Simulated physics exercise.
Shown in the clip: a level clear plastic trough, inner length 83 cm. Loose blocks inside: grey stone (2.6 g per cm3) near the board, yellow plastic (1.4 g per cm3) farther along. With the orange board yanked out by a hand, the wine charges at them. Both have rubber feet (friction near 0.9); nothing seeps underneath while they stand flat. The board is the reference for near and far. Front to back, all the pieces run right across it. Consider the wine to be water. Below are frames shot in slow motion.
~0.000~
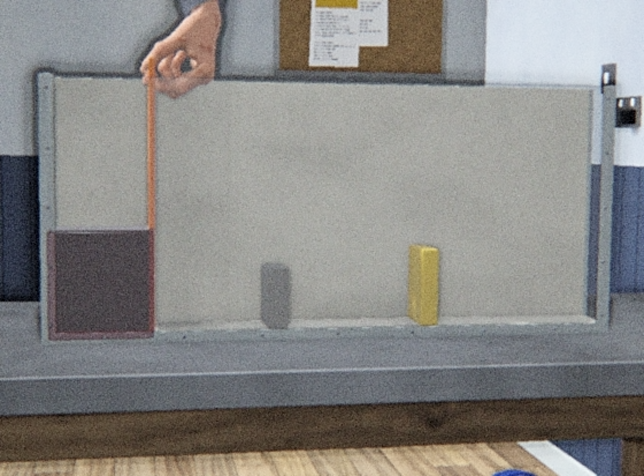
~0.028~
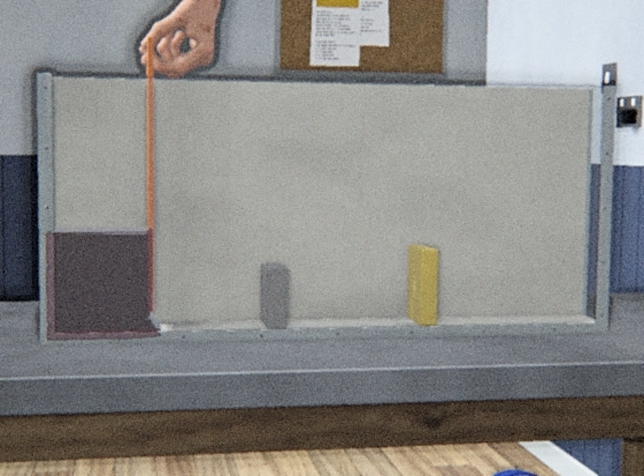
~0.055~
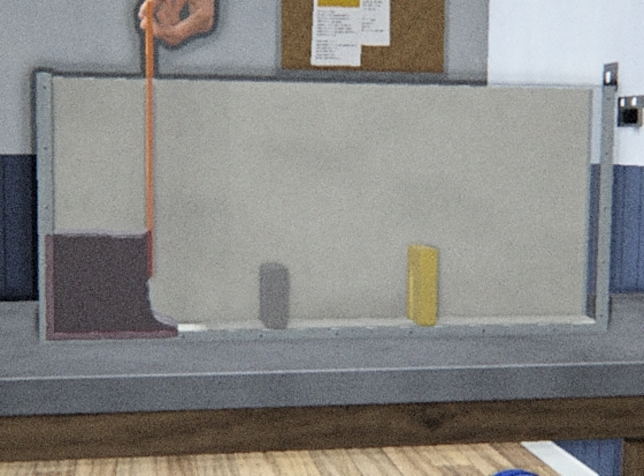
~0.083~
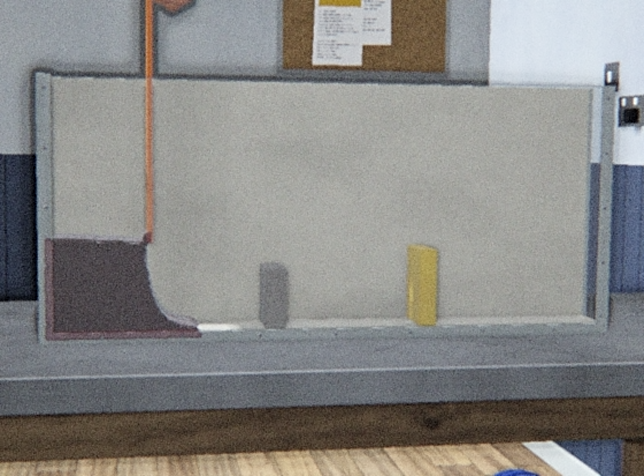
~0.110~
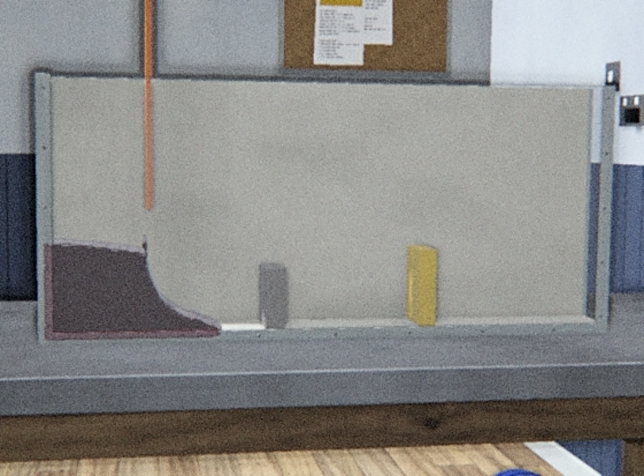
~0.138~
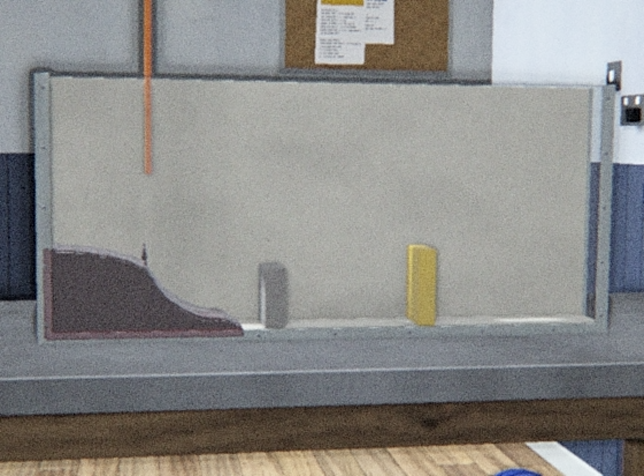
In this clip, a hand pulls an orange board up out of a clear trough, and dark liquid held at the left slumps and spreads rightward along the floor toward a grey block and a yellow block, both standing still.
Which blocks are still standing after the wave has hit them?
In order: The near block comes down; the far block weathers it.
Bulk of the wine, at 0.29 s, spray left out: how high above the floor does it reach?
Peak height: Approx. 18.0 cm.
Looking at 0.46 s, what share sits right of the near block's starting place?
Roughly 28 per cent of it.
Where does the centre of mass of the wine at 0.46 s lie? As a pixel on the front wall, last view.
I'd put it somewhere about (211, 298) in that last view.
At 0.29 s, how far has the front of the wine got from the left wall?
Roughly 32 centimetres out.
Then, 0.29 s in, the front has run 32 cm from the left wall, the near block leans 9° and the far block is upright.
Then, 0.46 s in, the near block leans 64° and the far block is upright.
Then, 0.75 s in, the near block lies flat and the far block is upright.
Finally, the near block lies flat and the far block is upright; 0 per cent of the wine is past where the far block first stood.
